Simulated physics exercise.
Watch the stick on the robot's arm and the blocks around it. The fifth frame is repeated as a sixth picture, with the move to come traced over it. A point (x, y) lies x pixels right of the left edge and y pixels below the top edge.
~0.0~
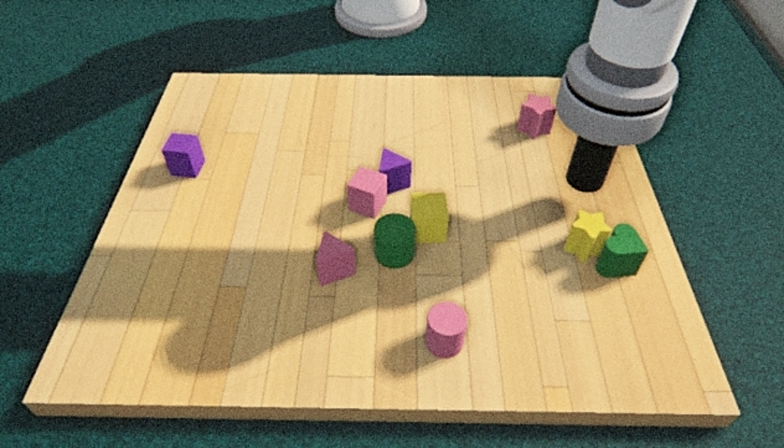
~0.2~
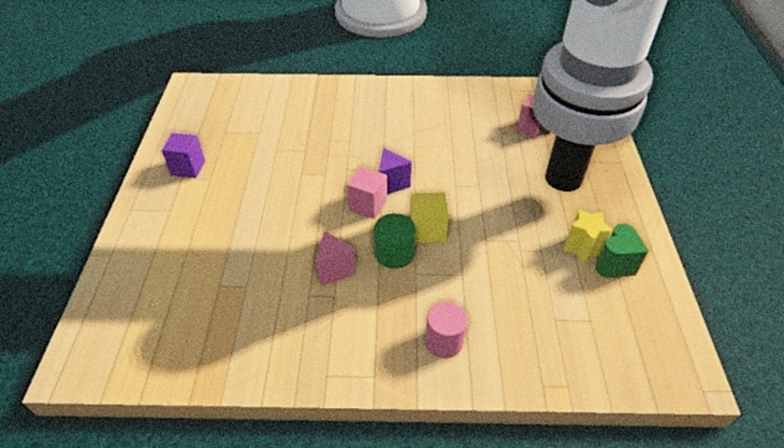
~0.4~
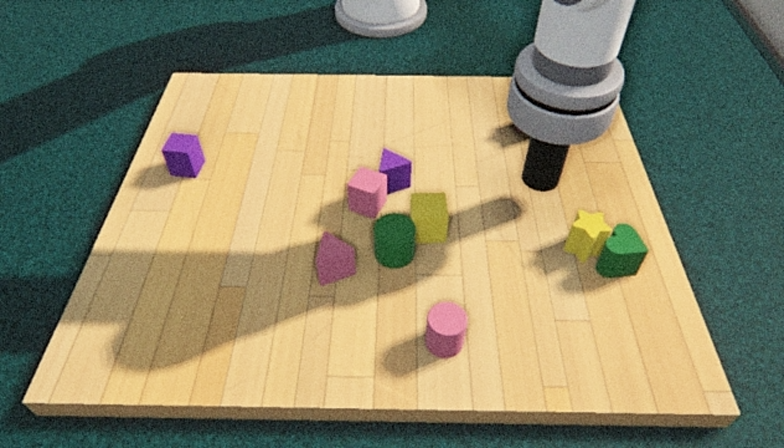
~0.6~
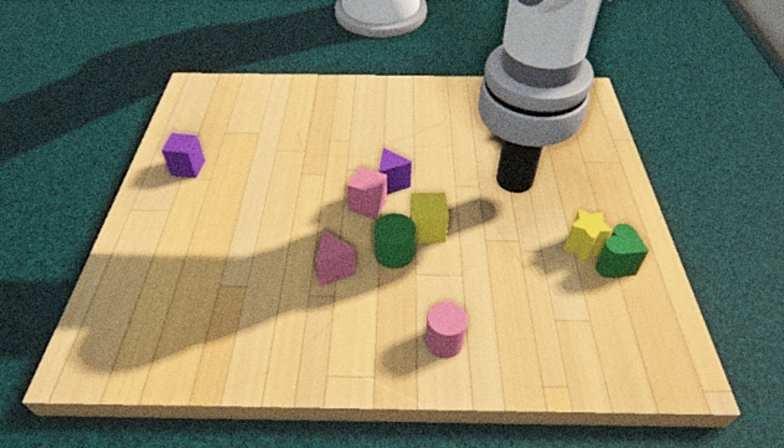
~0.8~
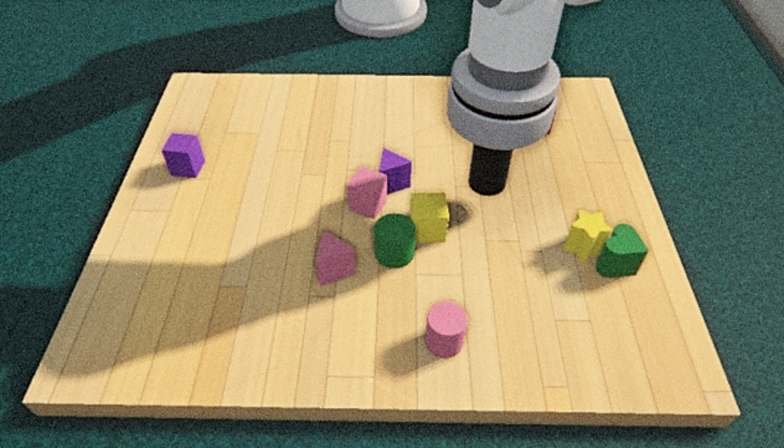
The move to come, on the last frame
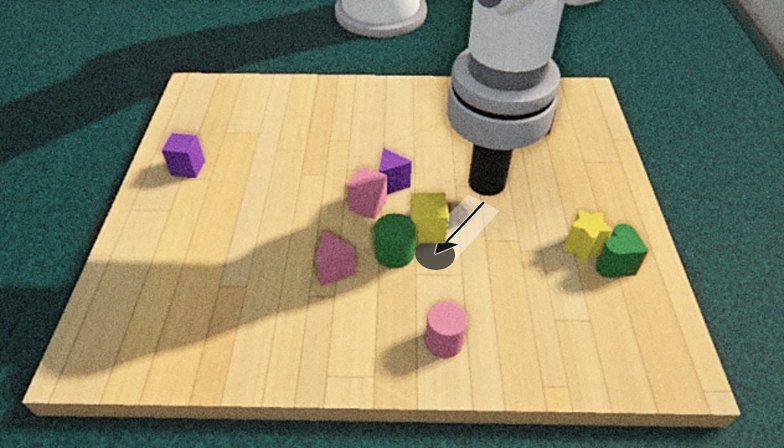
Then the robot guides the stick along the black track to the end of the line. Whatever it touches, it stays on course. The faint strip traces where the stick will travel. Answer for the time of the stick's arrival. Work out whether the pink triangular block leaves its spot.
The block in question stays where it was by the end.
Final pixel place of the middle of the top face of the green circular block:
Expect it around (373, 235).
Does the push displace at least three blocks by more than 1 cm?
I'd say no.
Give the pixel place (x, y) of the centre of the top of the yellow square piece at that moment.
Top centre: (403, 214).
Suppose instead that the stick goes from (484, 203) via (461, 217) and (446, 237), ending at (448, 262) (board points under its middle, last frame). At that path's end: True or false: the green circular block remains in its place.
The statement is false.
Drawn move, from (484, 203) to (435, 254).
On the path given first. Halfway along, stick at (462, 209); yellow square piece at (425, 206).
At the end, stick at (437, 235); pink triangular block still; green circular block at (373, 235); yellow square piece at (403, 214), turned 40° clockwise.
